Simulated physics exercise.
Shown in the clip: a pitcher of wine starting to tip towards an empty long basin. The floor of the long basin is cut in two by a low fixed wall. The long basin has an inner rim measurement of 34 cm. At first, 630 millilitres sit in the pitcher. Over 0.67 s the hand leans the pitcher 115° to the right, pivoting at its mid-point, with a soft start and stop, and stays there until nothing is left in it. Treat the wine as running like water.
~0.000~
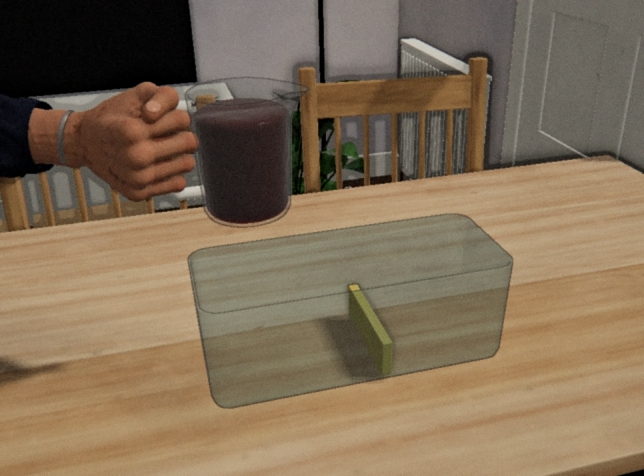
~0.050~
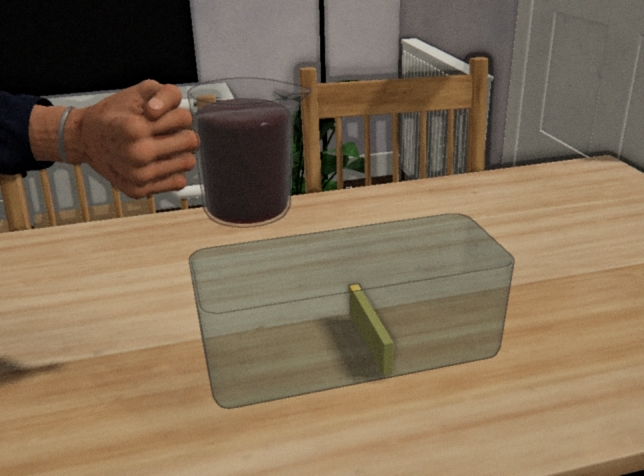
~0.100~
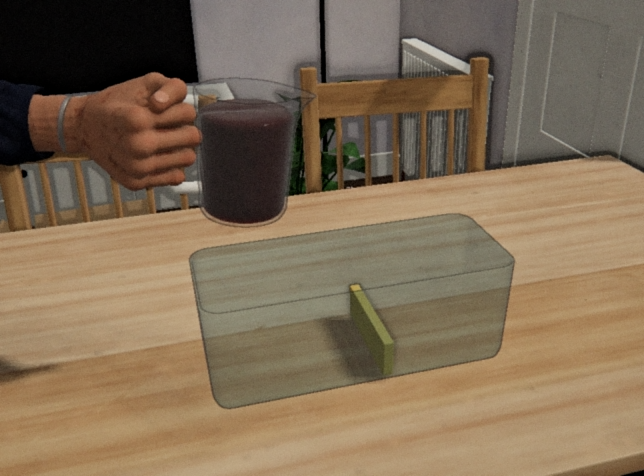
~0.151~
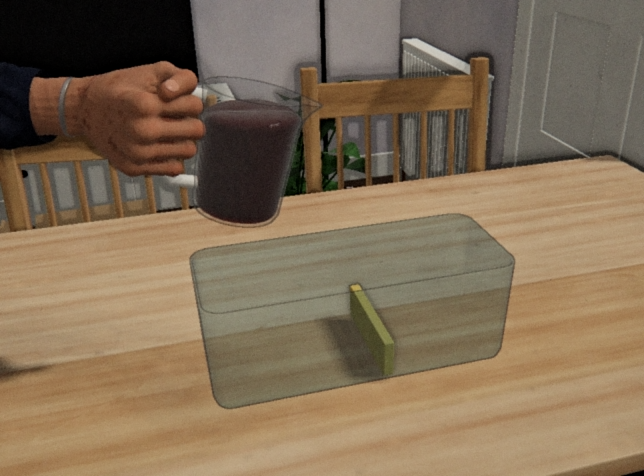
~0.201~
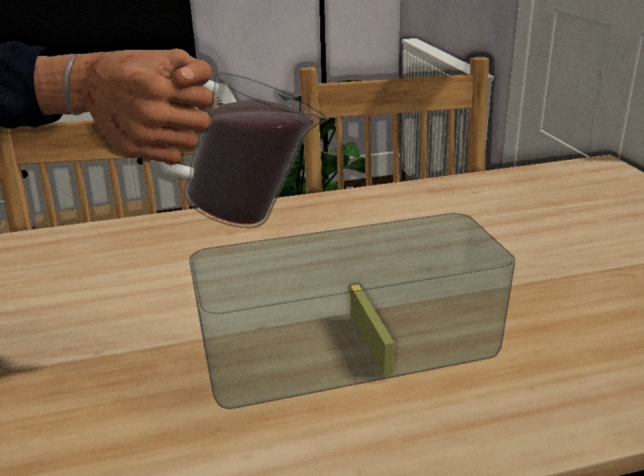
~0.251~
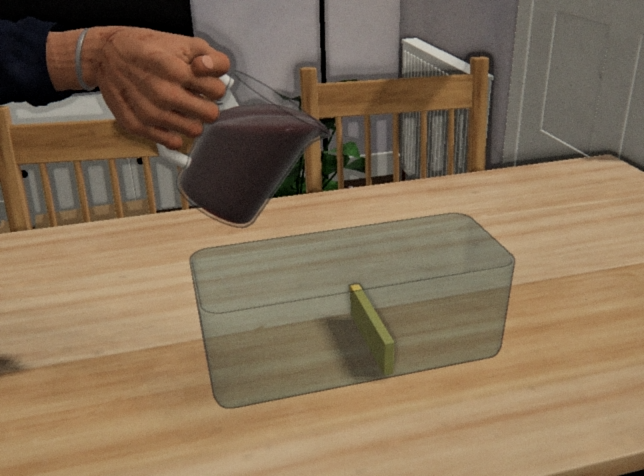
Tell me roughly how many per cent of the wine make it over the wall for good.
Roughly 35 per cent make it over.
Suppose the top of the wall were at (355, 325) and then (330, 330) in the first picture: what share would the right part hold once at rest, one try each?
65 in a hundred, followed by 90 in a hundred.
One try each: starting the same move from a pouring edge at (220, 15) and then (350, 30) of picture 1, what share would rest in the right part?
About 10 %, then about 85 %.
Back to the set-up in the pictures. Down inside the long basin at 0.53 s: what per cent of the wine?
22 %, more or less.
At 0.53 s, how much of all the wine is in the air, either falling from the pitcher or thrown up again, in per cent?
Near 24 per cent of it all.
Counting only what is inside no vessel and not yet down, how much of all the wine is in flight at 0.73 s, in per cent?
Close to 12 per cent.
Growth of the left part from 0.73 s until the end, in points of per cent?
Close to 14% of the whole.
After 0.53 s the tilt is 103° and 53 per cent is still to pour, 5 is left of the wall and 17 right of it.
After 0.73 s the tilt is 115° and 8 per cent is still to pour, 48 is left of the wall and 32 right of it.
After 0.94 s the tilt is 115° and 0 per cent is still to pour, 62 is left of the wall and 35 right of it.
After 1.17 s the tilt is 115° and 0 per cent is still to pour, 62 is left of the wall and 35 right of it.
In the end 62 per cent lies left of the wall, 35 right of it and 2 outside.
